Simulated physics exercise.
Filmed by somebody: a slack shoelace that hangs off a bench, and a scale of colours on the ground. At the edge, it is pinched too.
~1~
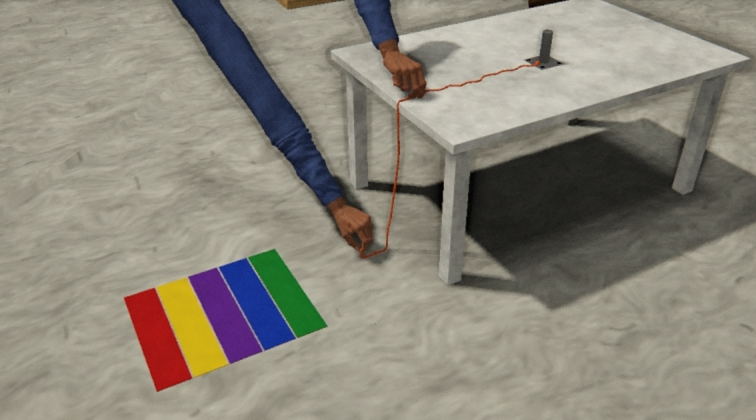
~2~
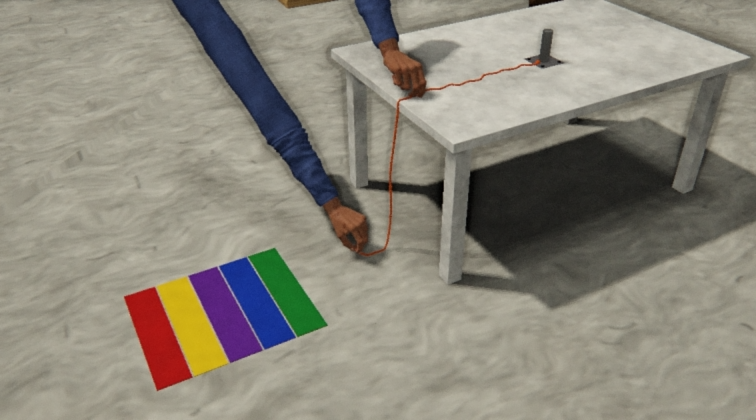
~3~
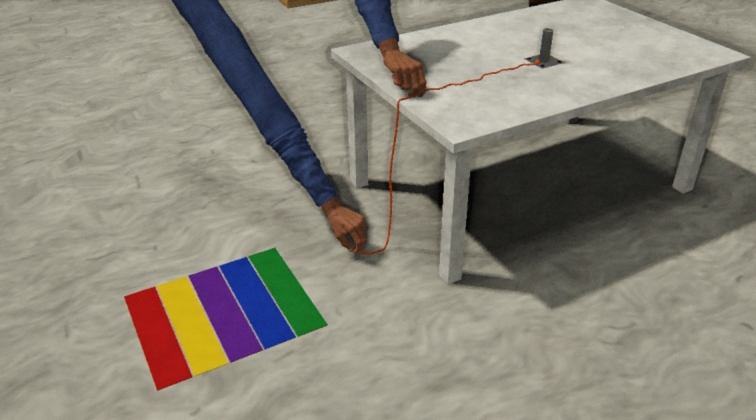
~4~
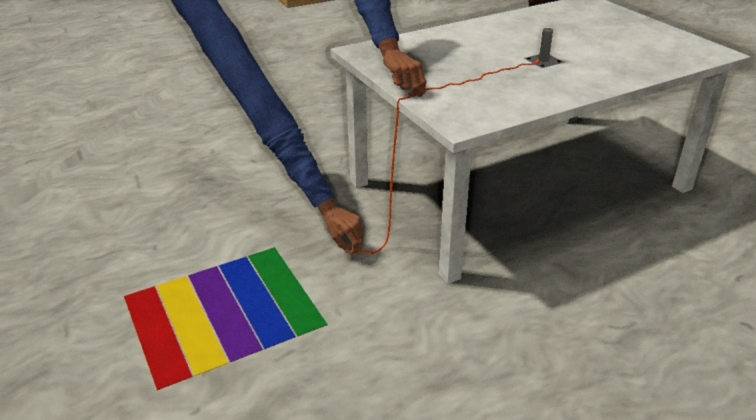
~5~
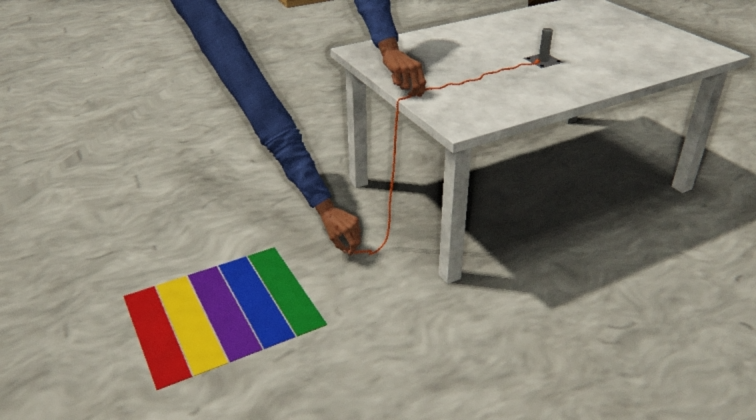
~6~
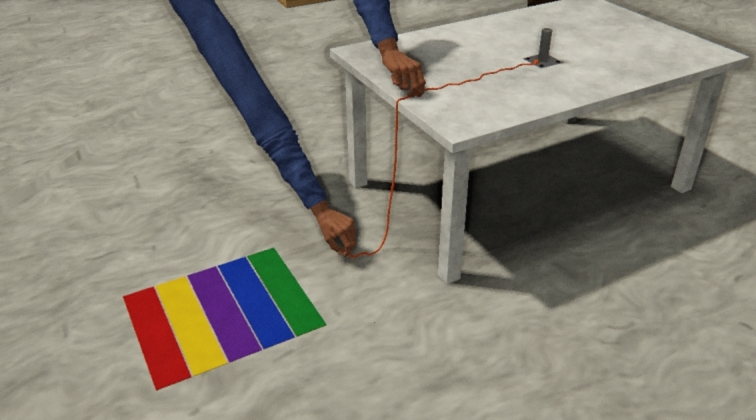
On a pale, rippled floor, one hand pinches a red cord at a table's edge while another draws its end slightly left.
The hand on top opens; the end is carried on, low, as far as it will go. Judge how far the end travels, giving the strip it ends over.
It ends over the blue strip.
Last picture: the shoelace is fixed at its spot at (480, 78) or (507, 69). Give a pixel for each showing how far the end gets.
Roughly (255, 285), then roughly (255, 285).
A little later, end near (313, 264); short of the strips.
Next, end near (274, 277); over green.
When it is tight, end near (250, 285); over blue. It halts on the blue strip.
